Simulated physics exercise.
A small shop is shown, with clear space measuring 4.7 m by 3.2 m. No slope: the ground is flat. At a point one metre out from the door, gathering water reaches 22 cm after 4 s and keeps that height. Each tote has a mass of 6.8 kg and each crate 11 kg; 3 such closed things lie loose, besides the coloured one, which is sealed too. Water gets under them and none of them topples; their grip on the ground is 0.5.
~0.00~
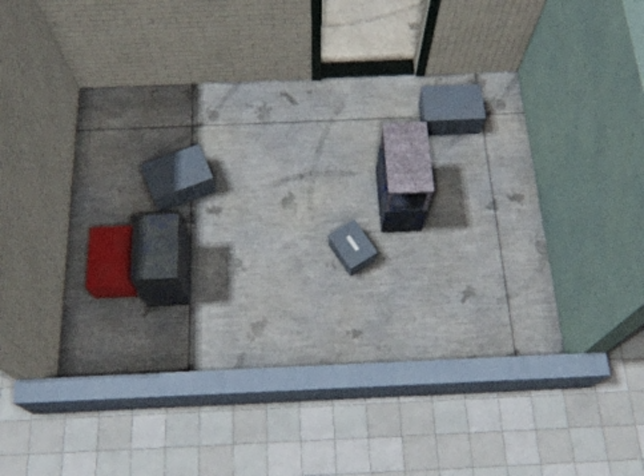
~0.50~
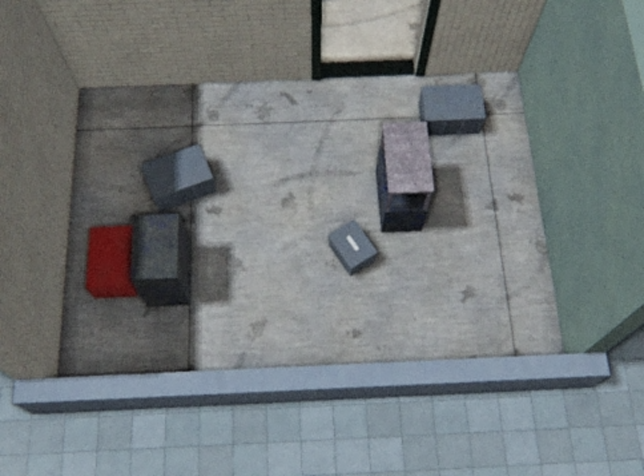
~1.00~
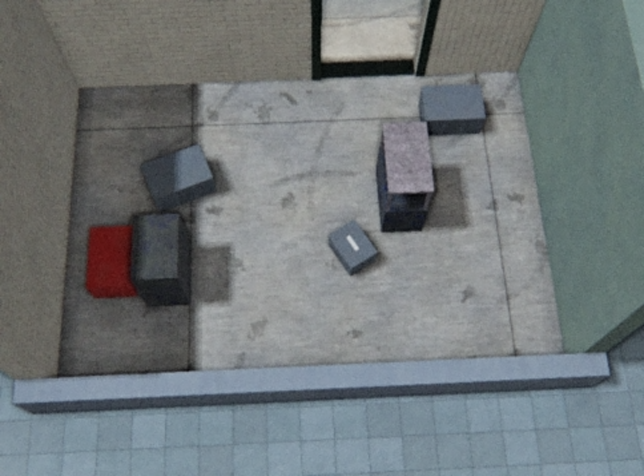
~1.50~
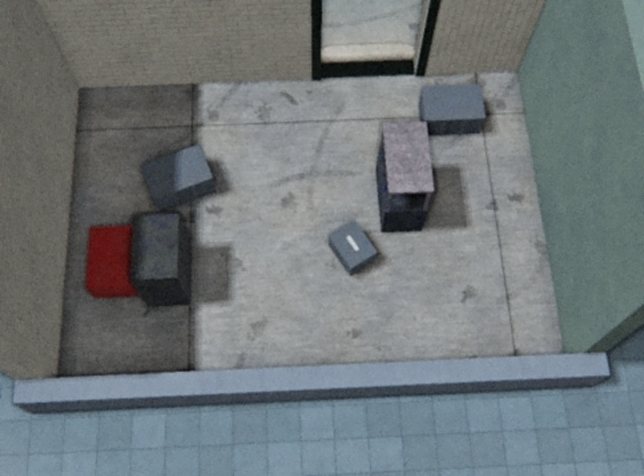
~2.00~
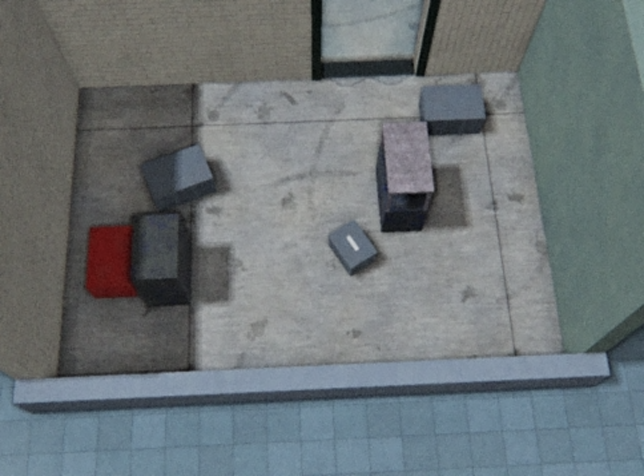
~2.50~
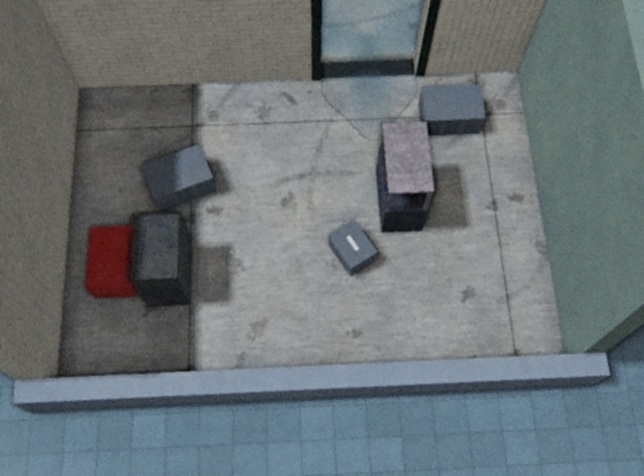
Water spreading across the paving outside a small walled room, then entering through the doorway, while the red crate and grey boxes stay still.
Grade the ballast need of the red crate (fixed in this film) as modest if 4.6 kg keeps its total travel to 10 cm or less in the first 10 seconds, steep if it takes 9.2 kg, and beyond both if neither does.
Beyond both.
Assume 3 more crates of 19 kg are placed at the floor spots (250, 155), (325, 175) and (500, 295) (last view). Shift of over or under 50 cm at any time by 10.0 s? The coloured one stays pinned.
Spot one stays inside, spot two crosses the limit, spot three crosses the limit.
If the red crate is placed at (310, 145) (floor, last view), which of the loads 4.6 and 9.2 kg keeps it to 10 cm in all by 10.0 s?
Neither is enough.
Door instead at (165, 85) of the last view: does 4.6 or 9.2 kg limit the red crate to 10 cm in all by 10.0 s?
Lab note: Both masses insufficient.
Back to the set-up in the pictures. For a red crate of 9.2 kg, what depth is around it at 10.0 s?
Around 6 cm.
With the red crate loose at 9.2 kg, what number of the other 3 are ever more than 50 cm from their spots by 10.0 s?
That makes 2.
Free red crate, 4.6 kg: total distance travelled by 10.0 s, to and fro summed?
20 cm, roughly.
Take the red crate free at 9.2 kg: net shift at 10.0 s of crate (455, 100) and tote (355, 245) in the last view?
Respectively 10 and 100 cm.
After 3.5 s the red crate would be 0 cm from its start with 4.6 kg and 0 cm from its start with 9.2 kg; 0 cm of water round it then.
After 4.5 s the red crate would be 0 cm from its start with 4.6 kg and 0 cm from its start with 9.2 kg; 0 cm of water round it then.
After 7.0 s the red crate would be 0 cm from its start with 4.6 kg and 0 cm from its start with 9.2 kg; 2 cm of water round it then.
After 10.0 s the red crate would be 9 cm from its start with 4.6 kg and 40 cm from its start with 9.2 kg; 6 cm of water round it then.
